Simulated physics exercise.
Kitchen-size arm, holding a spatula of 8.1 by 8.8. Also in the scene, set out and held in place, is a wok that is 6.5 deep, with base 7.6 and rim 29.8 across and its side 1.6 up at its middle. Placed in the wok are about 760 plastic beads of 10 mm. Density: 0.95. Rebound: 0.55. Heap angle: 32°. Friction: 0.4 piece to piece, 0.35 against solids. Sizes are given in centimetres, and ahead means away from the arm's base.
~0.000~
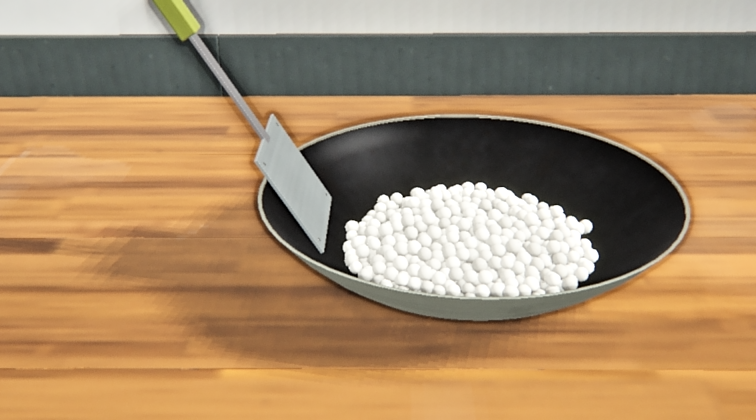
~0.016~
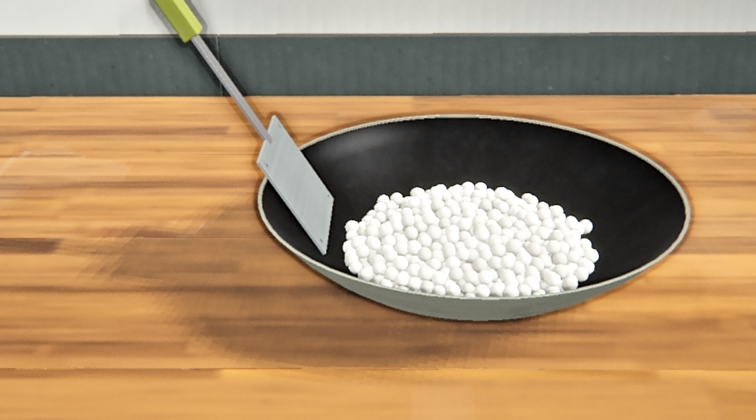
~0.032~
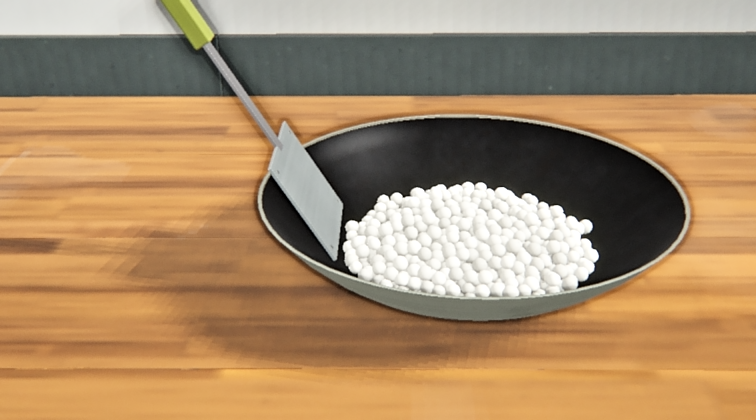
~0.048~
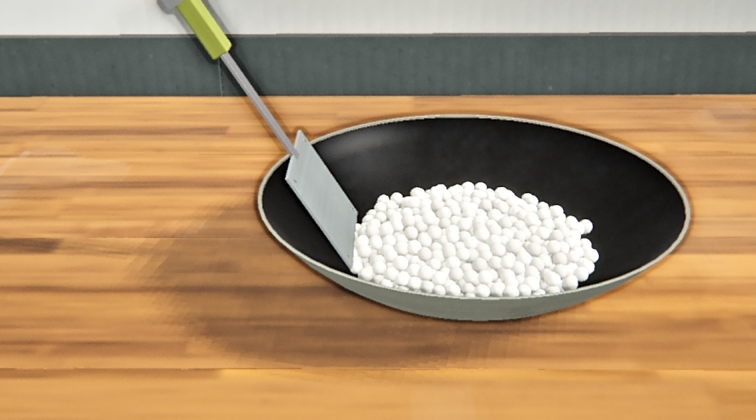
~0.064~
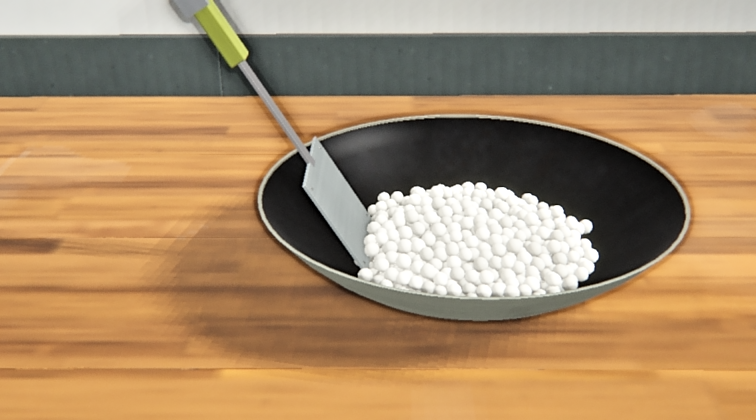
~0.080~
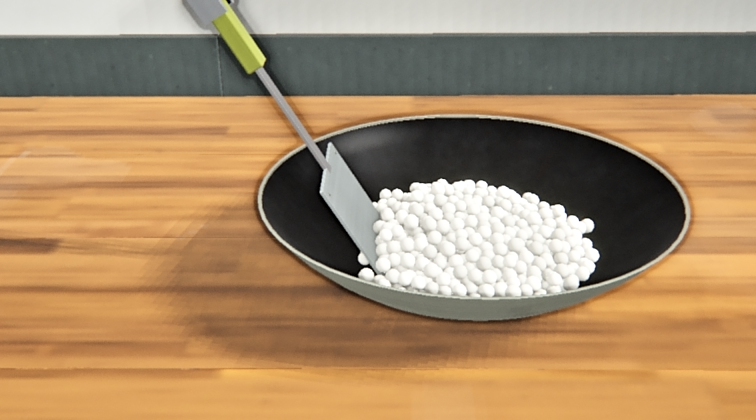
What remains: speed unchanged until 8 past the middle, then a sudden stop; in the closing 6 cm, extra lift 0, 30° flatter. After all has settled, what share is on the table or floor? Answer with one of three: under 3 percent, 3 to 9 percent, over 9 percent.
3 to 9 percent.
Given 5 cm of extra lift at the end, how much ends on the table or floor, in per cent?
It comes to around 10 percent.
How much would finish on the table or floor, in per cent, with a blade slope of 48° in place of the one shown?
Near 5 %.
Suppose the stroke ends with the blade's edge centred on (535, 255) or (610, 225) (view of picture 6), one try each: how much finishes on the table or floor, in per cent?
I'd say roughly 0 per cent, then roughly 20 per cent.
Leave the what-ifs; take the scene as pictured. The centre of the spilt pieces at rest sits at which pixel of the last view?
At about (716, 244).
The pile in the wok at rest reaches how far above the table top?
About 8.0 cm.
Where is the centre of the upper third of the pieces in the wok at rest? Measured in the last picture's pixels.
Around (608, 206).
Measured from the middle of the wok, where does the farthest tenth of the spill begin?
Around 30 centimetres from the centre.
By 0.15 s, sloping 59°, highest piece 7 above the table; 760 in the wok.
By 0.22 s, sloping 49°, highest piece 6 above the table; 760 in the wok.
By 0.46 s, sloping 29°, highest piece 8 above the table; 724 in the wok, 34 on the table or floor, 2 on the blade or in flight.
By 1.51 s, sloping 29°, highest piece 7 above the table; 722 in the wok, 38 on the table or floor.
Final count, 722 in the wok, 38 on the table or floor. That is 5 % on the table or floor.
